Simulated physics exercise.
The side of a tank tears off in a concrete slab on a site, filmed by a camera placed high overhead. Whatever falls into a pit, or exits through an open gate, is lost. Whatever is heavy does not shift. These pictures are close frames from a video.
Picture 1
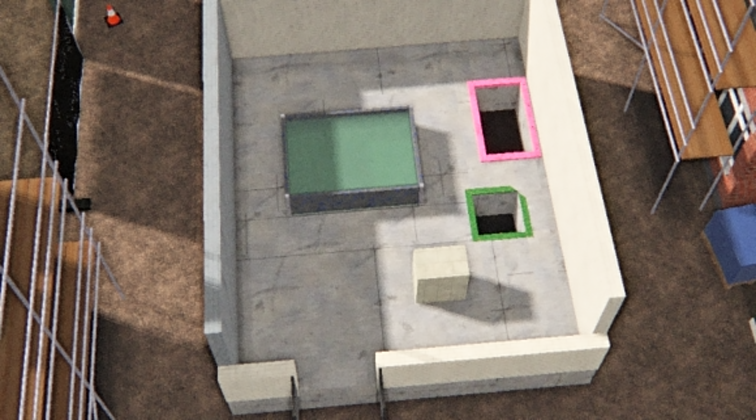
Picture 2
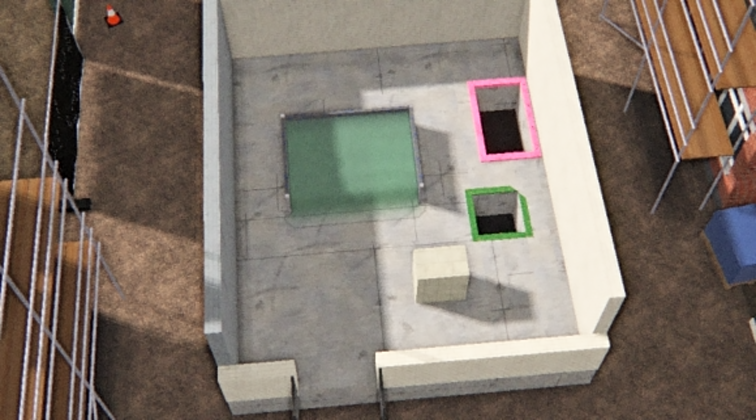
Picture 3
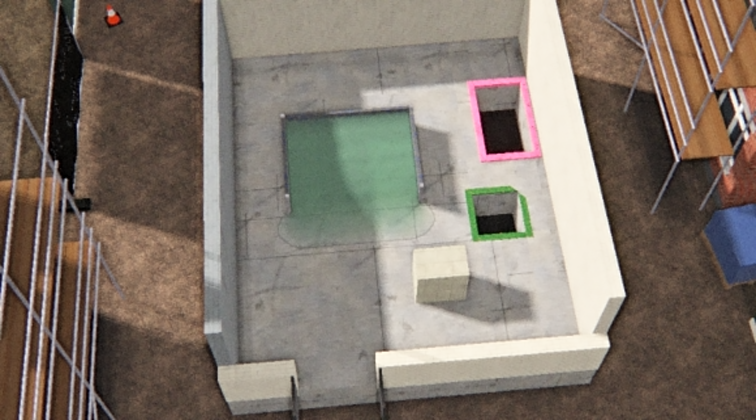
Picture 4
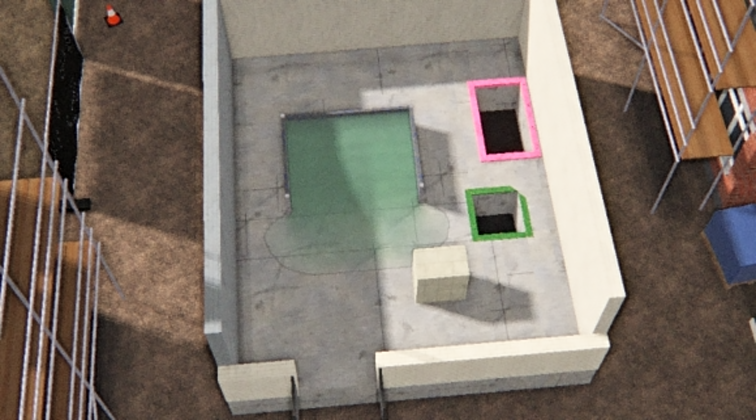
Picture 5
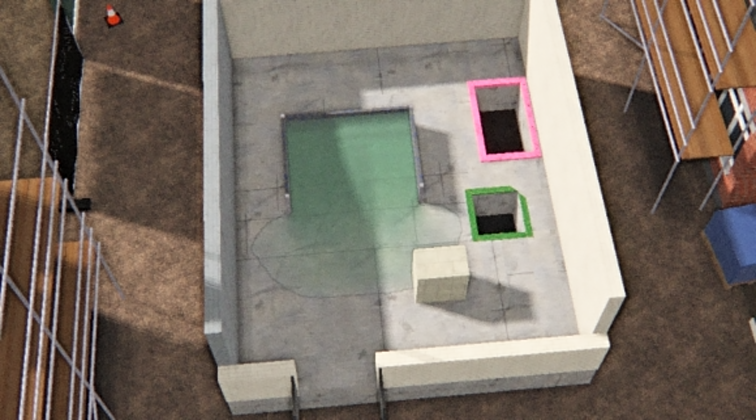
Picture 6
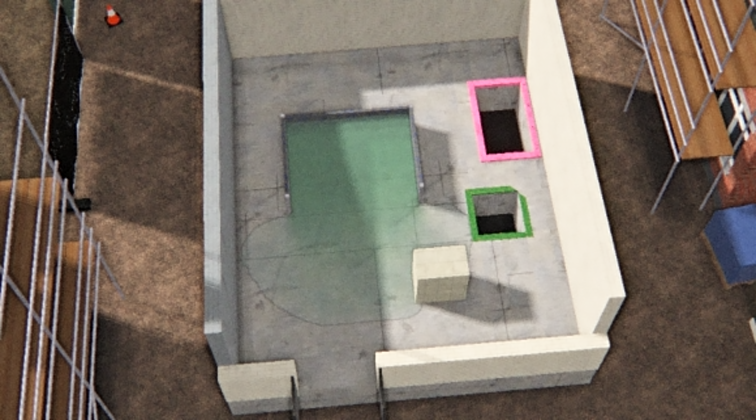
Green water pouring from the near side of a rectangular tank and spreading in a thin rounded sheet across a walled concrete slab.
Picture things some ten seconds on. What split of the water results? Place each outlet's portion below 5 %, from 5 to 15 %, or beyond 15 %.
As I see it, the gate is going to fail to stay at fifteen per cent or less; the pink pit is going to fail to get to five per cent; the green pit is going to fail to land outside five to fifteen per cent.
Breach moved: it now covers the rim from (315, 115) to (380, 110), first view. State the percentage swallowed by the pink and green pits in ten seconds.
I'd say the pink pit gets around 15 percent and the green pit around 2 percent.
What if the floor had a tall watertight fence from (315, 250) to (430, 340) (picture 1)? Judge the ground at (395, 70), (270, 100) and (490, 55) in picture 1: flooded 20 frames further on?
In that order, I'd expect them to be kept clear of the flood, kept clear of the flood and kept clear of the flood.
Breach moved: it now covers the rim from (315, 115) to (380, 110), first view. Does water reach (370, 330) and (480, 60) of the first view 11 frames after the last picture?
Respectively: Spared and swamped.
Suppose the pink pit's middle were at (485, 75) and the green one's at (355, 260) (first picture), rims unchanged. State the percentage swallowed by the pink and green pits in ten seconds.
Estimated shares - pink: 0 %; green: 50 %.
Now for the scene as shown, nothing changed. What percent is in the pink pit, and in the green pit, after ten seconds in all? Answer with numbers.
Around 0 per cent, then around 12 per cent.
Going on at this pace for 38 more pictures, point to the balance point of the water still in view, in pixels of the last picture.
That puts it at around (386, 276).
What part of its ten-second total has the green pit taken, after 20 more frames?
Near 15 in a hundred.
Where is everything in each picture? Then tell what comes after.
In the first frame, the tank at (351, 153) is whole and still.
In the second frame, water pours out at (355, 201) and has run to (290, 220).
In the third frame, the front is at (284, 232), out from the gap at (355, 202).
In the fourth frame, water pours out at (355, 203) and has run to (275, 248).
In the fifth frame, water pours out at (355, 203) and has run to (294, 287).
In the sixth frame, water pours out at (355, 203) and has run to (321, 320).
A moment on, water covers 35 % of the floor; the gate 2 %, the pink pit 0 %, the green pit 0 %.
Next, water covers 45 % of the floor; the gate 10 %, the pink pit 0 %, the green pit 0 %.
Then, water covers 50 % of the floor; the gate 23 %, the pink pit 0 %, the green pit 2 %.
Later, water covers 55 % of the floor; the gate 34 %, the pink pit 0 %, the green pit 6 %.
In the end, water covers 70 % of the floor; the gate 41 %, the pink pit 0 %, the green pit 13 %.
